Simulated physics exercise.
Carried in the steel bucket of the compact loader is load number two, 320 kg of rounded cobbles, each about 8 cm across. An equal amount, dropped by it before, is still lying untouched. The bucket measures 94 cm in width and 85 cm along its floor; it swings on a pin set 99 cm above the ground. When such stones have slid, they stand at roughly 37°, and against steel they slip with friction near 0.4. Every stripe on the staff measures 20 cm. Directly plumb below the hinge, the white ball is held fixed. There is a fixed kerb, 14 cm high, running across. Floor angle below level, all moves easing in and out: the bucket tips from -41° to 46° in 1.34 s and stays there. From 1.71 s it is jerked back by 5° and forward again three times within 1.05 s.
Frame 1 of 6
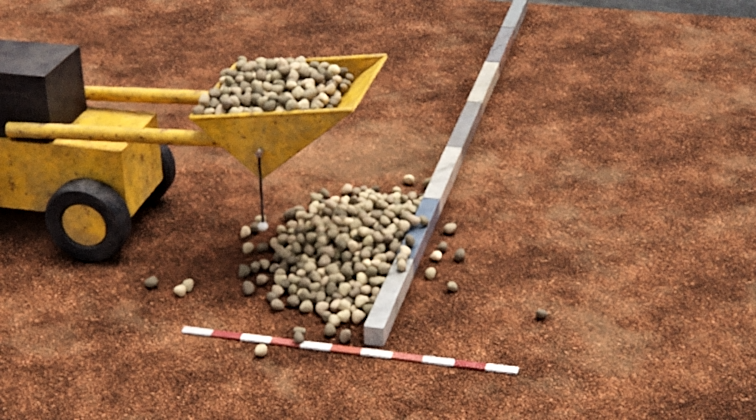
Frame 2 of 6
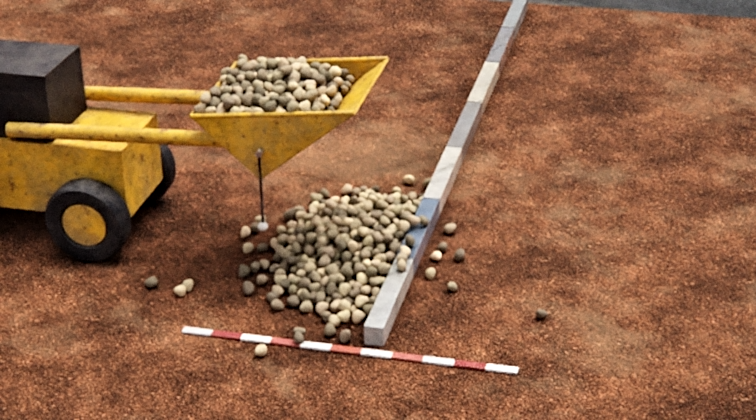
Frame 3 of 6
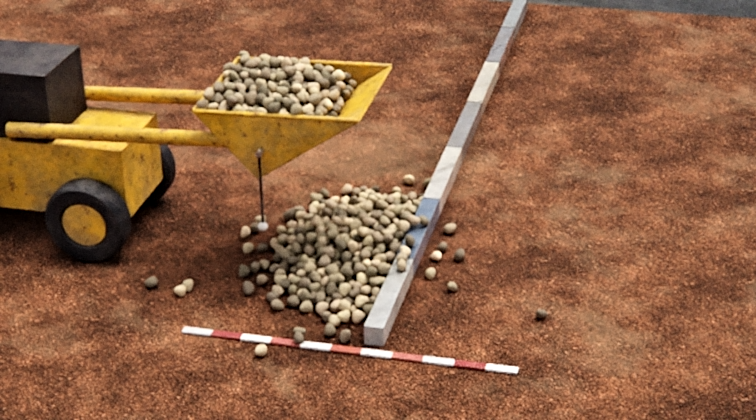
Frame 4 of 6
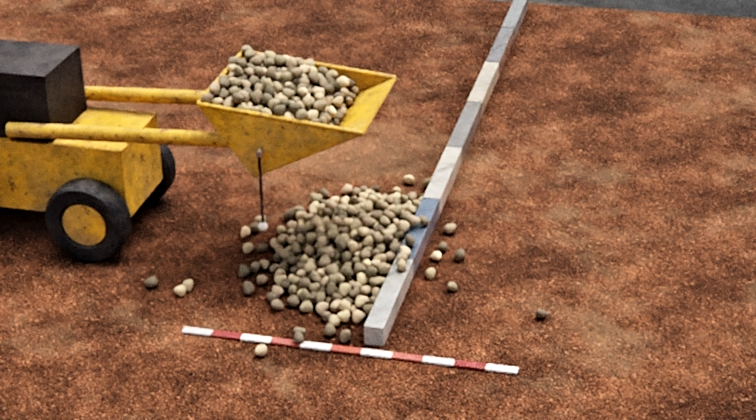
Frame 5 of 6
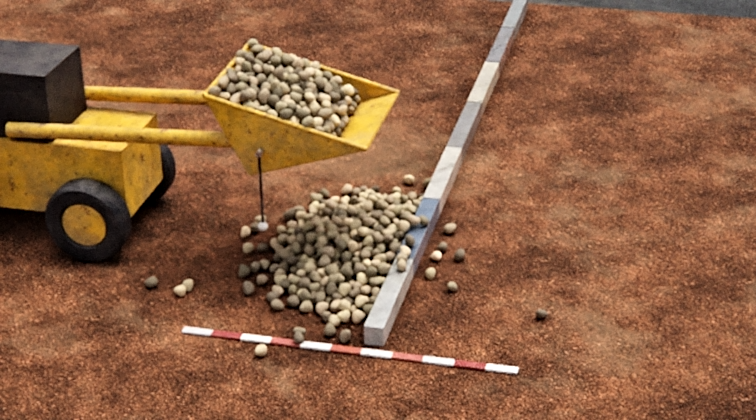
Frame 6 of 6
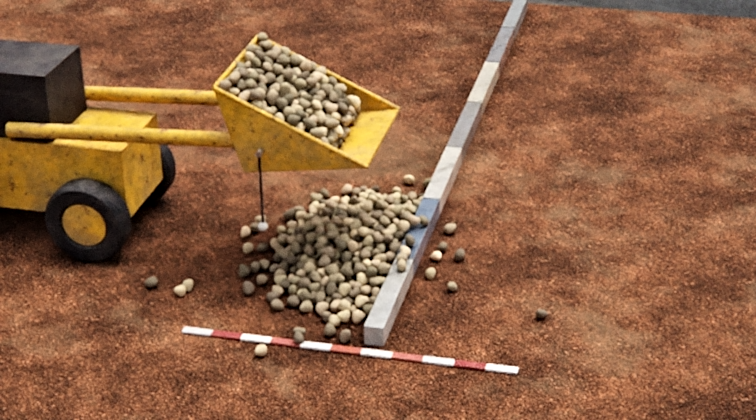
On a patch of reddish-brown ground, a yellow loader holds a bucket of round stones above a heap of similar stones lying against a kerb. The bucket gradually tilts, its back rising and its lip lowering to the right, while the stones stay inside and the heap below lies still.
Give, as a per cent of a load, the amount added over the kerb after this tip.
Close to 27 parts in a hundred.
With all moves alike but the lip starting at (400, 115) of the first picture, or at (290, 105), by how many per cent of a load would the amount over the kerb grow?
Close to 80 per cent, followed by close to 0 per cent.
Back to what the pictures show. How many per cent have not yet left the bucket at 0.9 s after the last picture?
Around 30 per cent of the load is still inside.
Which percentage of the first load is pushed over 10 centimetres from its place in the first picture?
5 %.
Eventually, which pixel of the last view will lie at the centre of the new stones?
Centre at roughly (381, 235).
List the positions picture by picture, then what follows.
Lip at (353, 110), floor tilted -41°, highest stones at (290, 75). The earlier load is highest near (353, 224), 25 cm above ground level, 99 % on this side of the kerb, 1 % over the kerb, in the first picture.
Lip at (354, 113), floor tilted -39°, highest stones at (291, 75), in the second picture.
The bucket is at -34°, its lip at (358, 121); the top of the load is at (264, 73), in the third picture.
Lip at (363, 133), floor tilted -27°, highest stones at (250, 63), in the fourth picture.
Lip at (366, 149), floor tilted -18°, highest stones at (252, 58), in the fifth picture.
The bucket is at -8°, its lip at (367, 167); the top of the load is at (260, 51), in the sixth picture.
Then, 0.4 s after the last picture the floor is at 33°; in per cent of one load, 93 in the bucket, 106 on this side of the kerb, 1 over the kerb; the foremost stones are at (454, 259).
Then, 0.9 s after the last picture the floor is at 46°; in per cent of one load, 30 in the bucket, 164 on this side of the kerb, 6 over the kerb; the foremost stones are at (466, 261).
Then, 2.7 s after the last picture the floor is at 46°; in per cent of one load, 0 in the bucket, 172 on this side of the kerb, 28 over the kerb; the foremost stones are at (575, 277).
Then, 5.2 s after the last picture the floor is at 46°; in per cent of one load, 0 in the bucket, 172 on this side of the kerb, 28 over the kerb; the foremost stones are at (575, 277). Net gain over the kerb, 27.
